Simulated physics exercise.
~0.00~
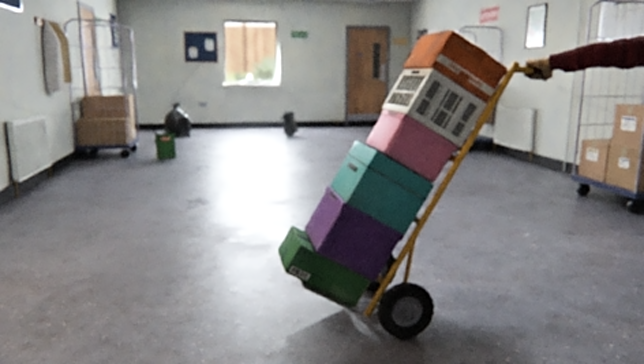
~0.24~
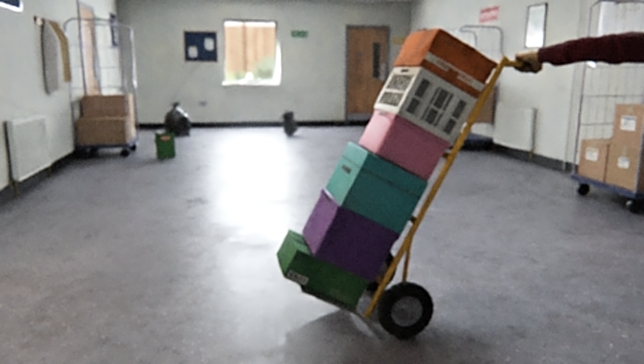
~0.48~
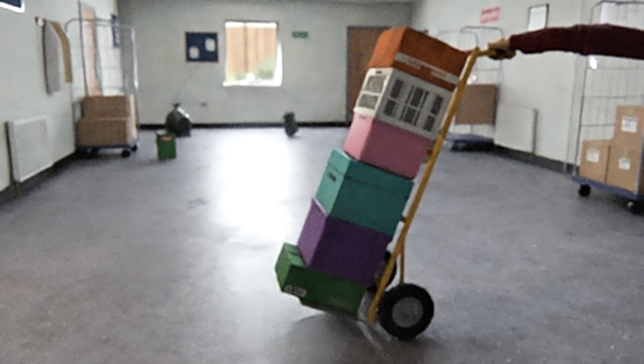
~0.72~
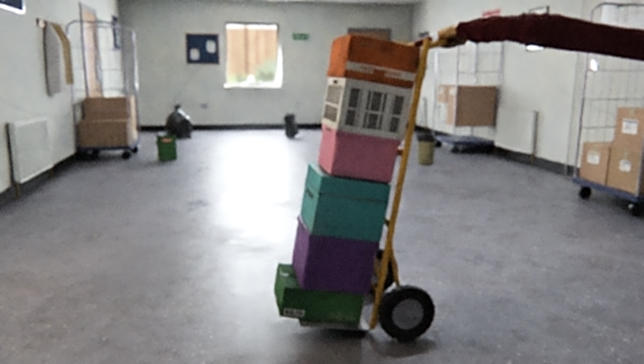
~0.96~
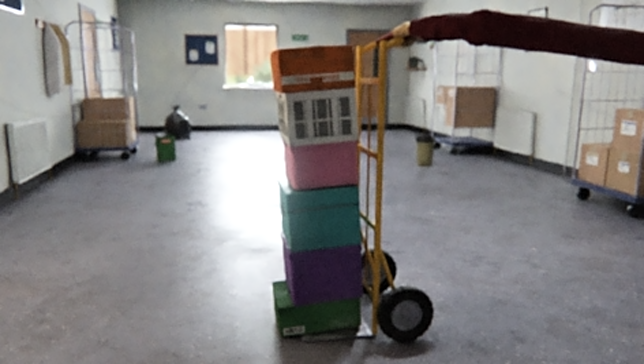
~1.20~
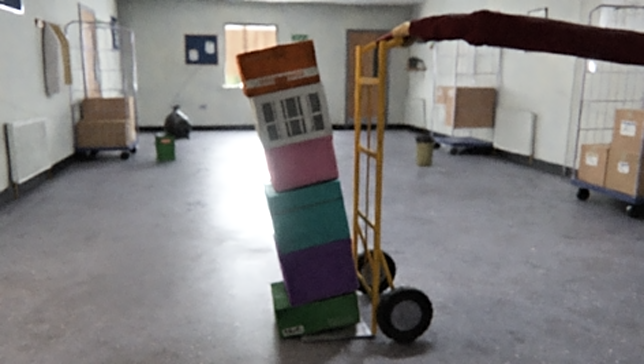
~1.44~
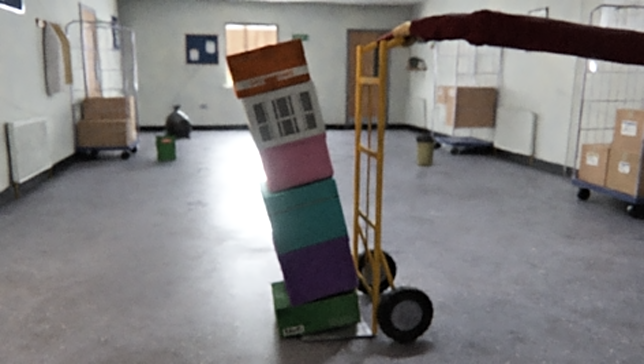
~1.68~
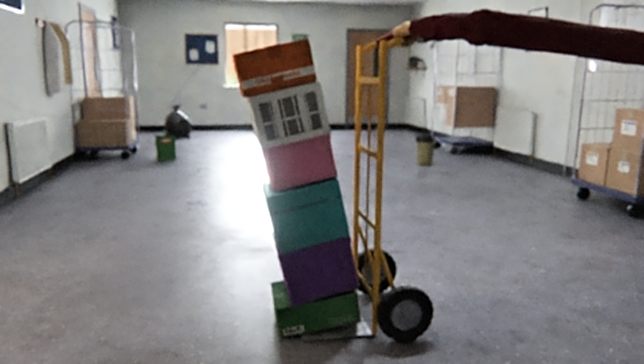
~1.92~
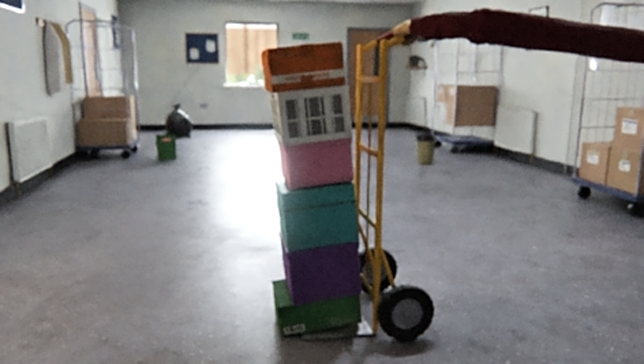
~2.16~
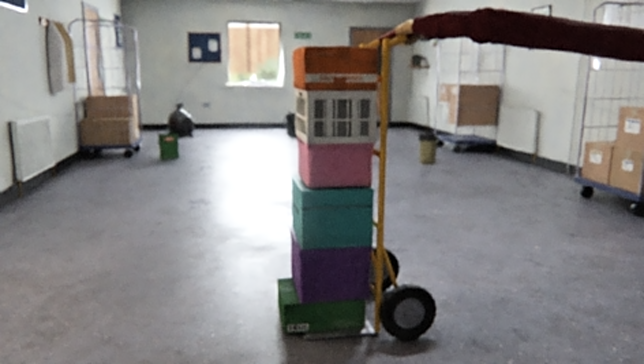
A stack of coloured boxes on a hand truck tips upright, rocks left, and settles back.
